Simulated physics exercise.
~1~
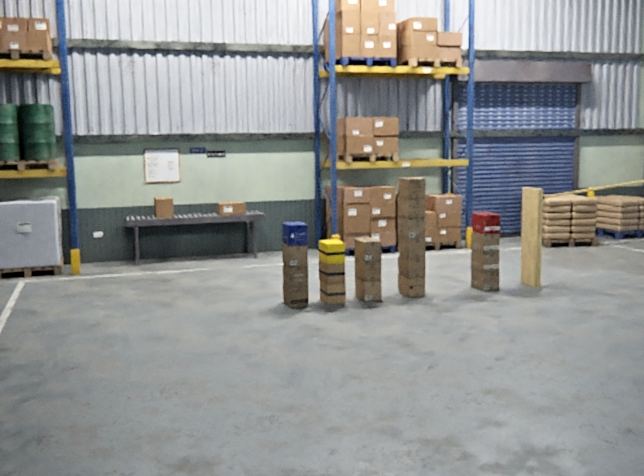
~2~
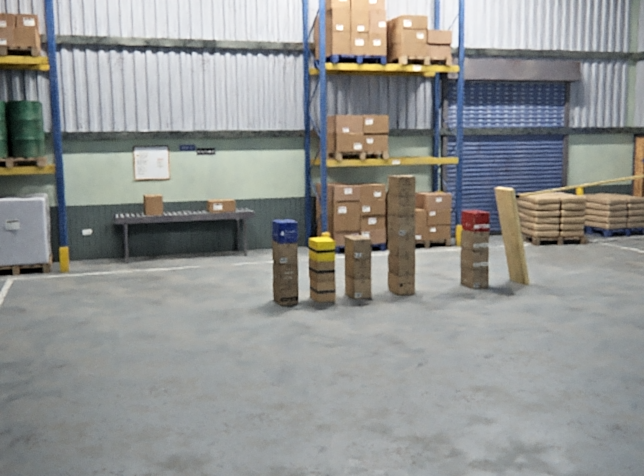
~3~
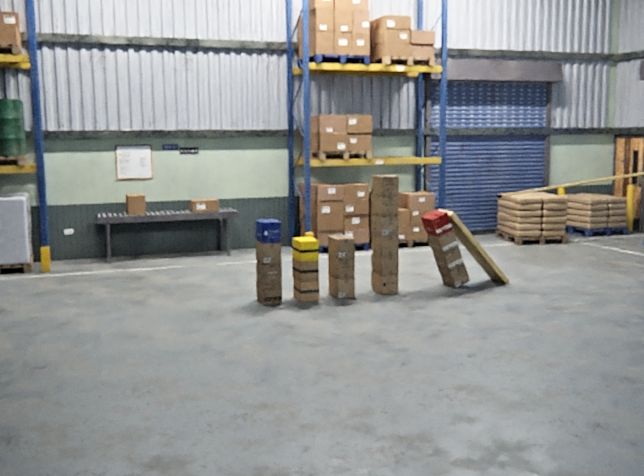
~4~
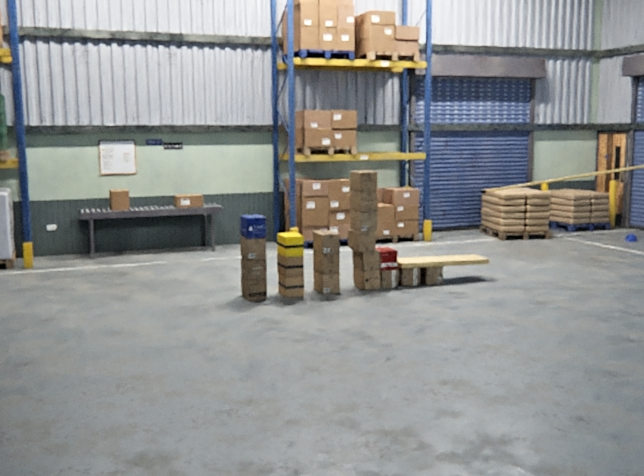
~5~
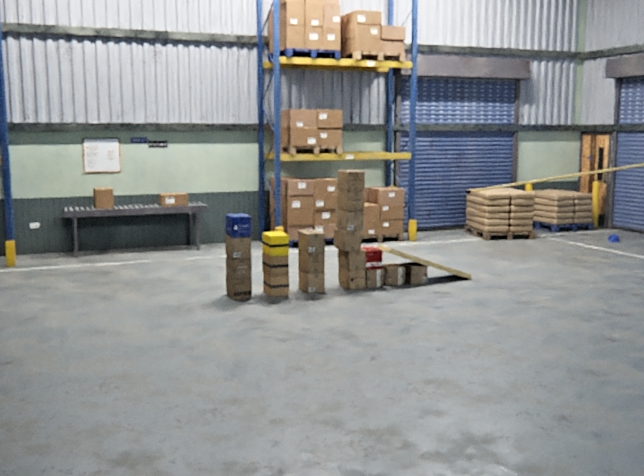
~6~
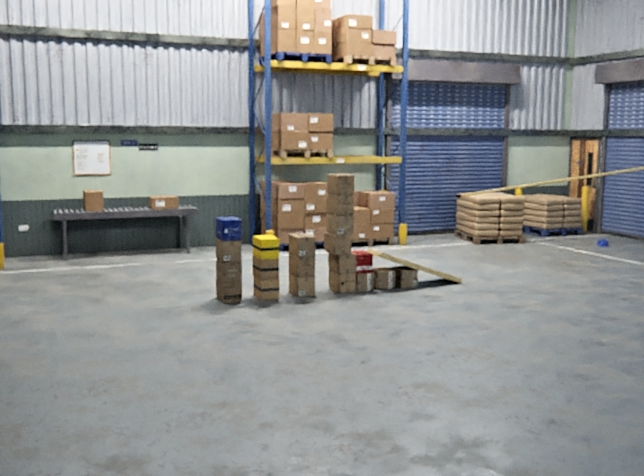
Inside a warehouse with corrugated walls, tall blue racking and blue shutters, the view looks across a grey concrete floor from a distance, panning slightly right. Columns of taped brown cartons stand in a row, with a blue top at the left, a yellow one beside it, a tall stack further right, then a red-topped column and an upright pale wooden board. The board tips left and leans into the red-topped column. That column topples left against the foot of the tall stack, and the board drops low behind it. The red carton ends beside the tall stack, while the blue, yellow and other columns stay standing.
